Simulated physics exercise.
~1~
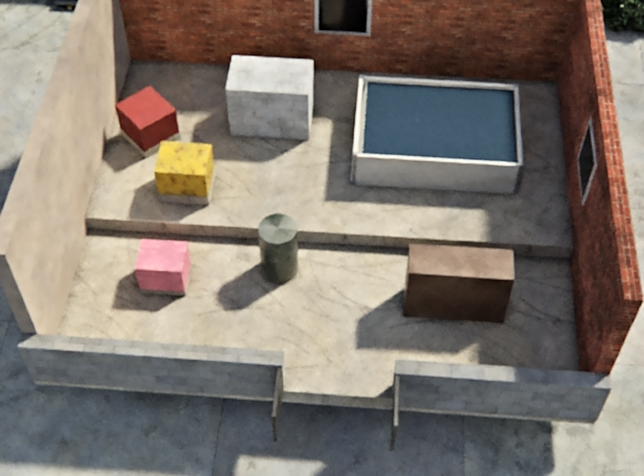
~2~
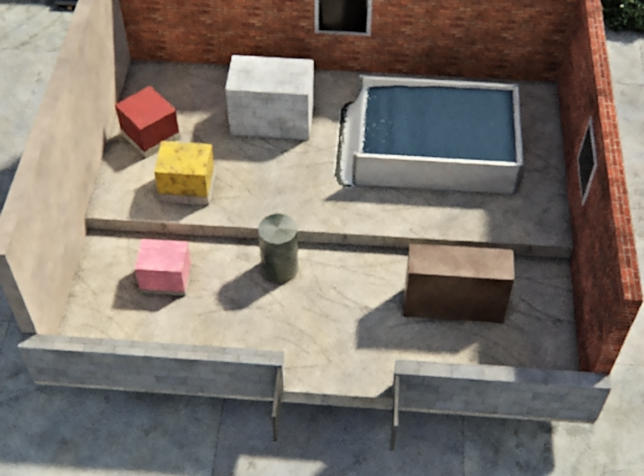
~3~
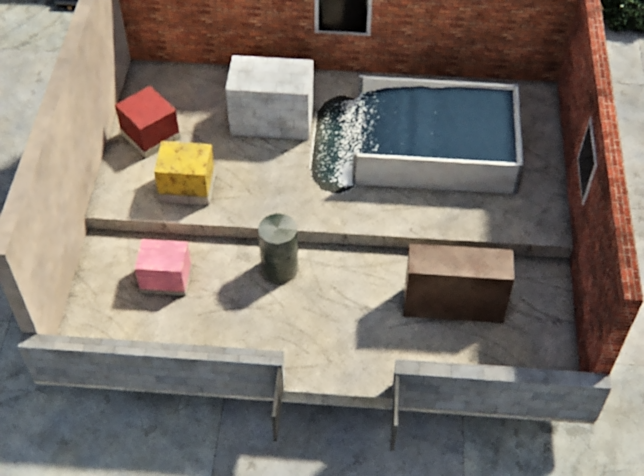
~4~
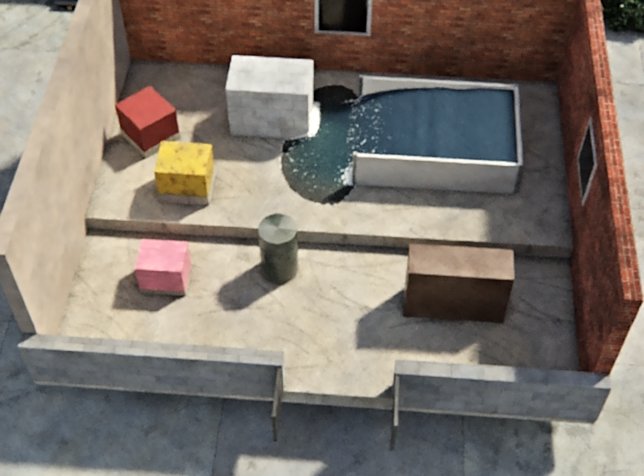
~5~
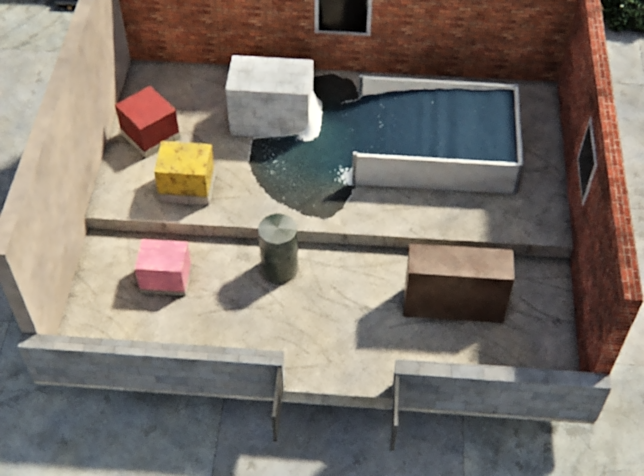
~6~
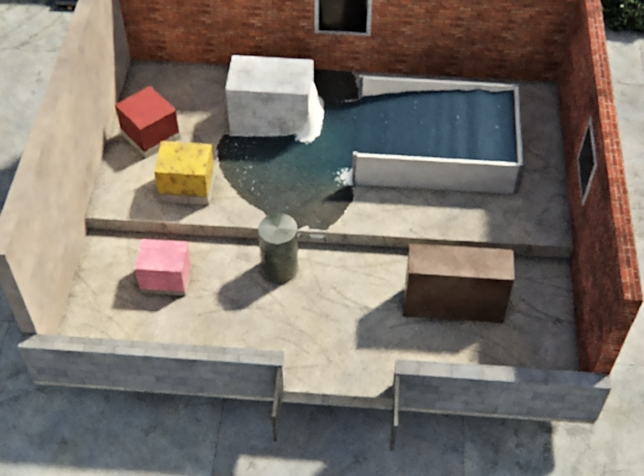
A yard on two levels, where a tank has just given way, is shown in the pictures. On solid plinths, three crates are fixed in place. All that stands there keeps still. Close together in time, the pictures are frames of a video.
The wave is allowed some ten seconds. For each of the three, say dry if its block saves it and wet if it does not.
In order: The yellow crate will be wet. The red crate will be wet. The pink crate will be wet.
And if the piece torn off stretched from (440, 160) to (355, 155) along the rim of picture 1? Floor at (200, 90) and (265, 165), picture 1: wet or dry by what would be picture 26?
Result, in order - parched, parched.
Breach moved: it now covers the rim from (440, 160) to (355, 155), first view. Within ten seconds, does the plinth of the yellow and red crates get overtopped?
Yellow crate is not reached; red crate is not reached.
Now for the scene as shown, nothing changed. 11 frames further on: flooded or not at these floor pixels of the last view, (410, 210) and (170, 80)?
The first place is spared and the second is inundated.
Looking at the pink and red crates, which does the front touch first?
That would be the red-painted one.
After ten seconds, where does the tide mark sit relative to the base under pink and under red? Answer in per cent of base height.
260 and 160 per cent, roughly.
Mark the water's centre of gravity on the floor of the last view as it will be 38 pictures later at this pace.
It is around (262, 191).
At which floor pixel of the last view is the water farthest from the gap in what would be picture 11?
Somewhere near (99, 171).
A moment on, water covers 20 % of the floor; the yellow crate water round its plinth, the red crate water round its plinth, the pink crate not reached.
Next, water covers 35 % of the floor; the yellow crate water round its plinth, the red crate water round its plinth, the pink crate water round its plinth.
Then, water covers 60 % of the floor; the yellow crate water round its plinth, the red crate water round its plinth, the pink crate water round its plinth.
Later, water covers 80 % of the floor; the yellow crate water round its plinth, the red crate water round its plinth, the pink crate water round its plinth.
In the end, water covers 90 % of the floor; the yellow crate was topped, the red crate was topped, the pink crate was topped.
